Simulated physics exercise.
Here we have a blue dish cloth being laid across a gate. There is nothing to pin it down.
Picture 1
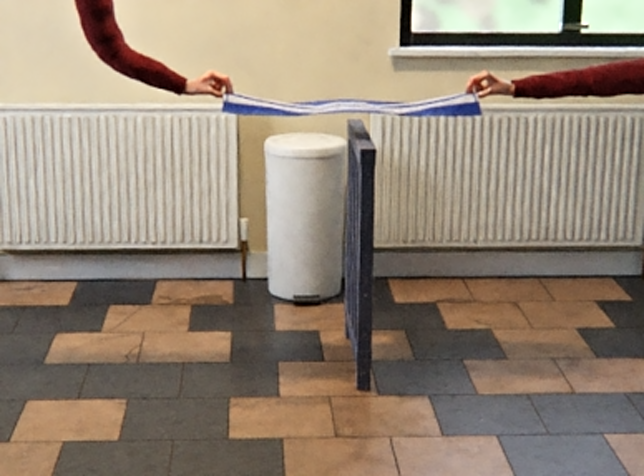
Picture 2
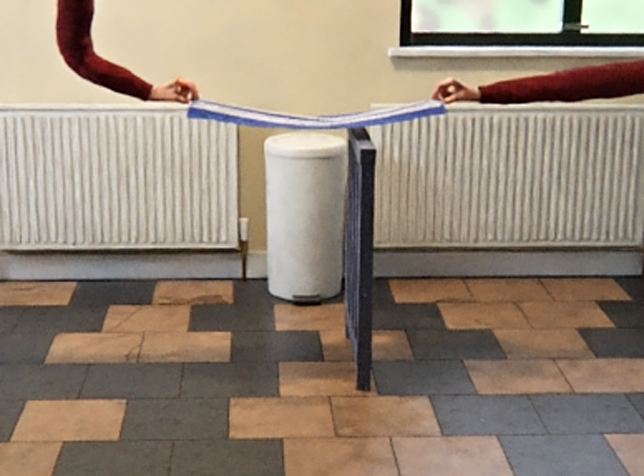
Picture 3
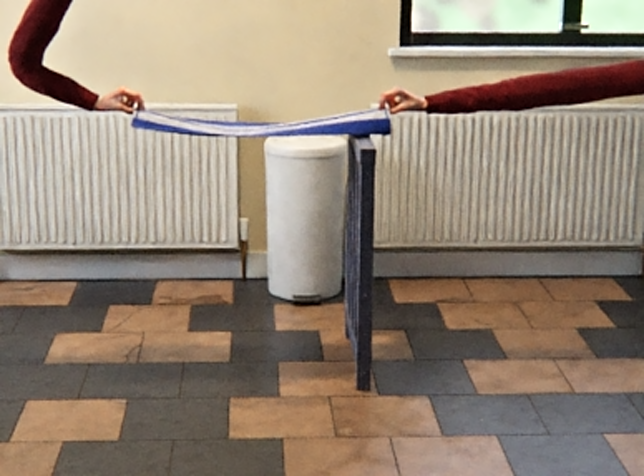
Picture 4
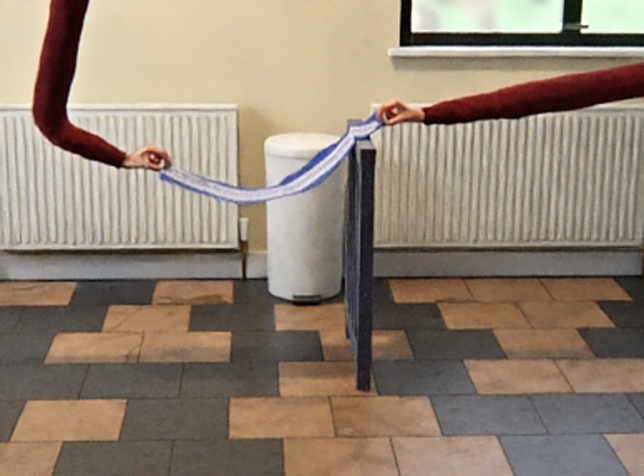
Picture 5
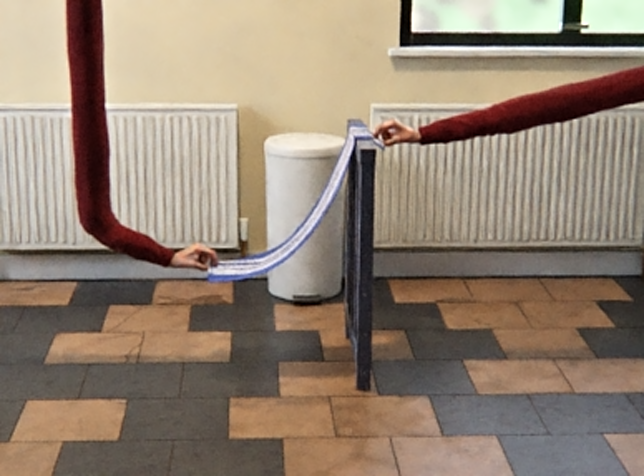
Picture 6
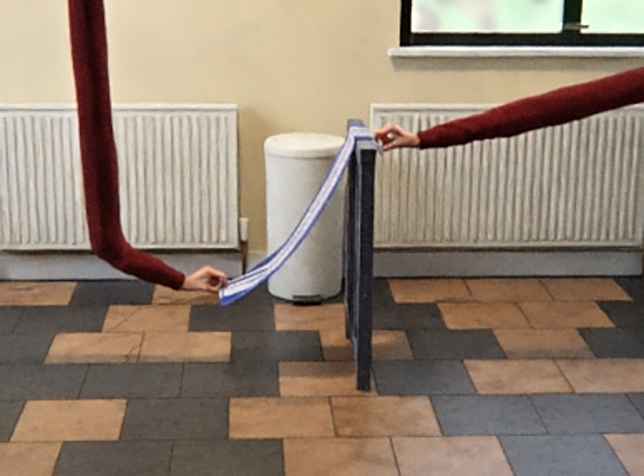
In the video, two hands stretch a blue and white cloth above a dark gate, shift it left and lower it across the top, then the left hand draws its end down and slightly right.
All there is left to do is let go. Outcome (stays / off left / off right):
Most likely it heads off to the left, as I see it.
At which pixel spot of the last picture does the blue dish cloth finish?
At about (296, 361).
Then, 0.30 s past the final frame, dish cloth clear of the top and falling near (306, 266).
Then, 0.54 s past the final frame, dish cloth in a heap on the floor near (296, 359).
When it is over, dish cloth in a heap on the floor near (296, 361). The blue dish cloth slips off to the left.
